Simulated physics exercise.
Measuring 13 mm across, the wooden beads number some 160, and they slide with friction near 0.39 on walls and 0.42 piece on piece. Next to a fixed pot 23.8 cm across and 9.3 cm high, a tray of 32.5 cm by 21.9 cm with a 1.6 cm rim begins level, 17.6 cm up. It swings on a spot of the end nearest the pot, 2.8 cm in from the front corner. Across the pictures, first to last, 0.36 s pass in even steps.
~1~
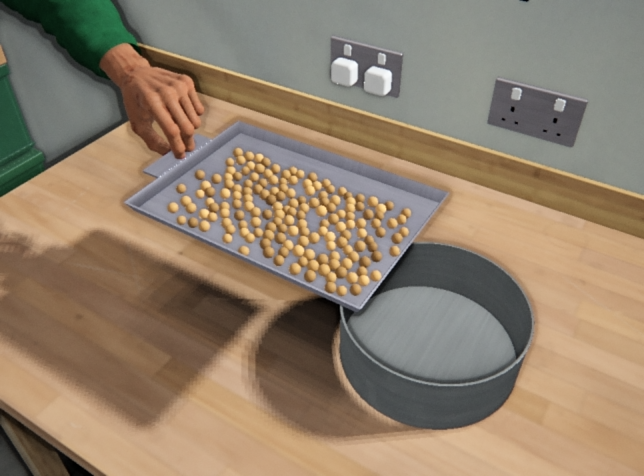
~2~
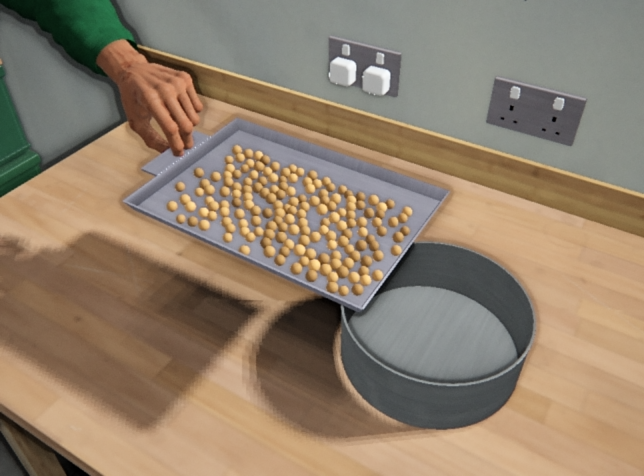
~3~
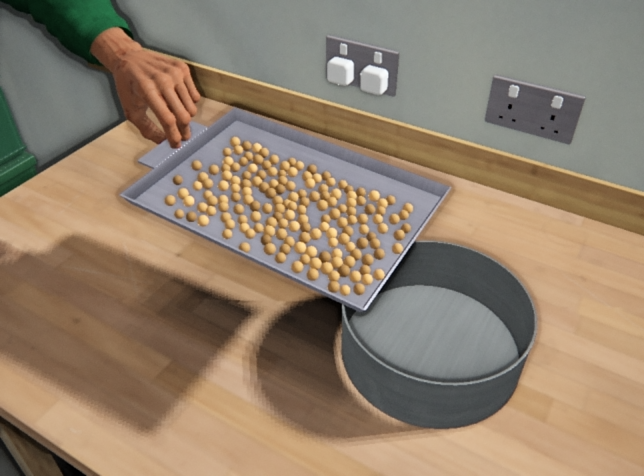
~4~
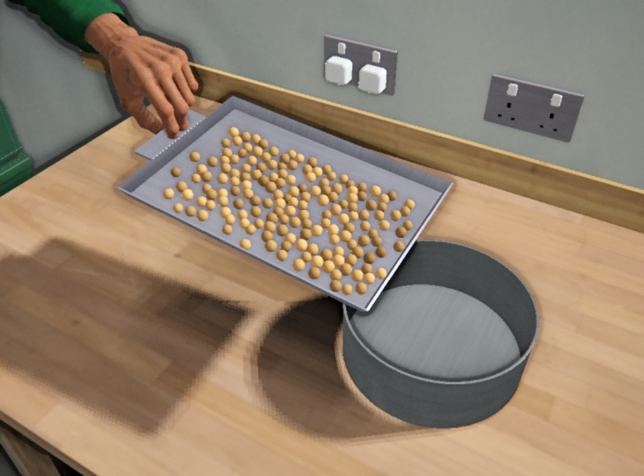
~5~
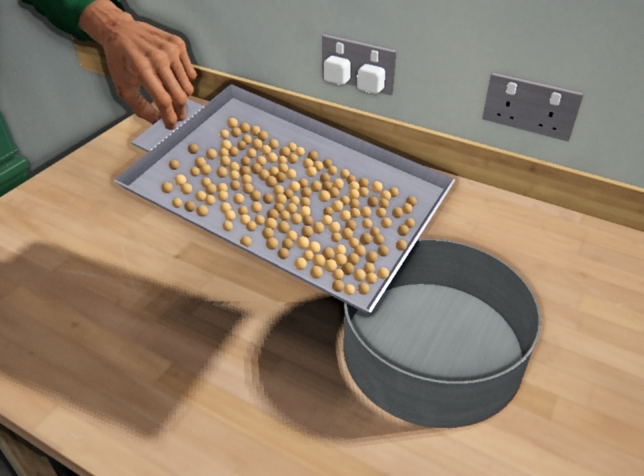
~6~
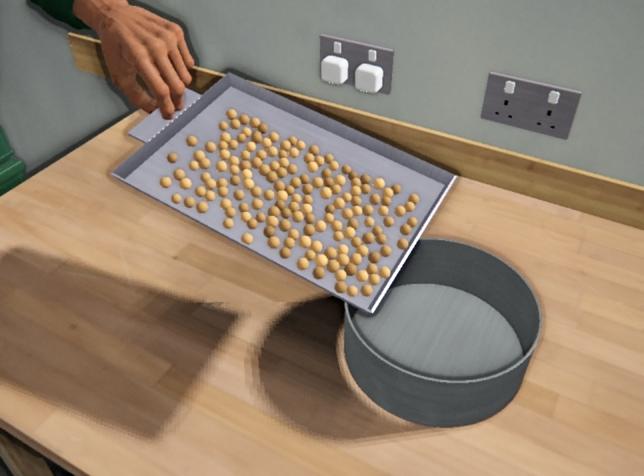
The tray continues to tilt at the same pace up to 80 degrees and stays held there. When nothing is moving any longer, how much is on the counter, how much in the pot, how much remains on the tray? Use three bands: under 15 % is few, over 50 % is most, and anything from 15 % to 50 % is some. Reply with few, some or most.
Counter: Most, pot: Some, tray: Few.
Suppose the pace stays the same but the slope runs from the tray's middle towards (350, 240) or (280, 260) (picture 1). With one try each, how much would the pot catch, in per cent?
The share comes to about 80 in a hundred, then about 0 in a hundred.
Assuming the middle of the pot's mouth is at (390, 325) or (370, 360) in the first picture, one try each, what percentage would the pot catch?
That gives roughly 80 per cent and then 100 per cent.
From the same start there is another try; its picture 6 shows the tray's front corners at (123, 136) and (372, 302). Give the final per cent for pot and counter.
Split: Pot = 85, counter = 15.
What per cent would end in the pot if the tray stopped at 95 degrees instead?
That would give about 25 per cent.
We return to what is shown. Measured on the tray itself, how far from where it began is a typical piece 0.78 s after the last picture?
6 cm.
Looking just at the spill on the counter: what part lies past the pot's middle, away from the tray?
Some 60 per cent.
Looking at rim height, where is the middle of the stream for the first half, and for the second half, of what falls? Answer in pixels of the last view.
Around (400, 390), then (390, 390).
Then, 0.78 s after the last picture, tilt 44 degrees; the tray holds 100 %, the pot 0 %.
Then, 1.29 s after the last picture, tilt 65 degrees; the tray holds 35 %, the pot 15 %.
Then, 1.88 s after the last picture, tilt 80 degrees; the tray holds 0 %, the pot 25 %.
In the end, counter 75 %, pot 25 %, tray 0 %.
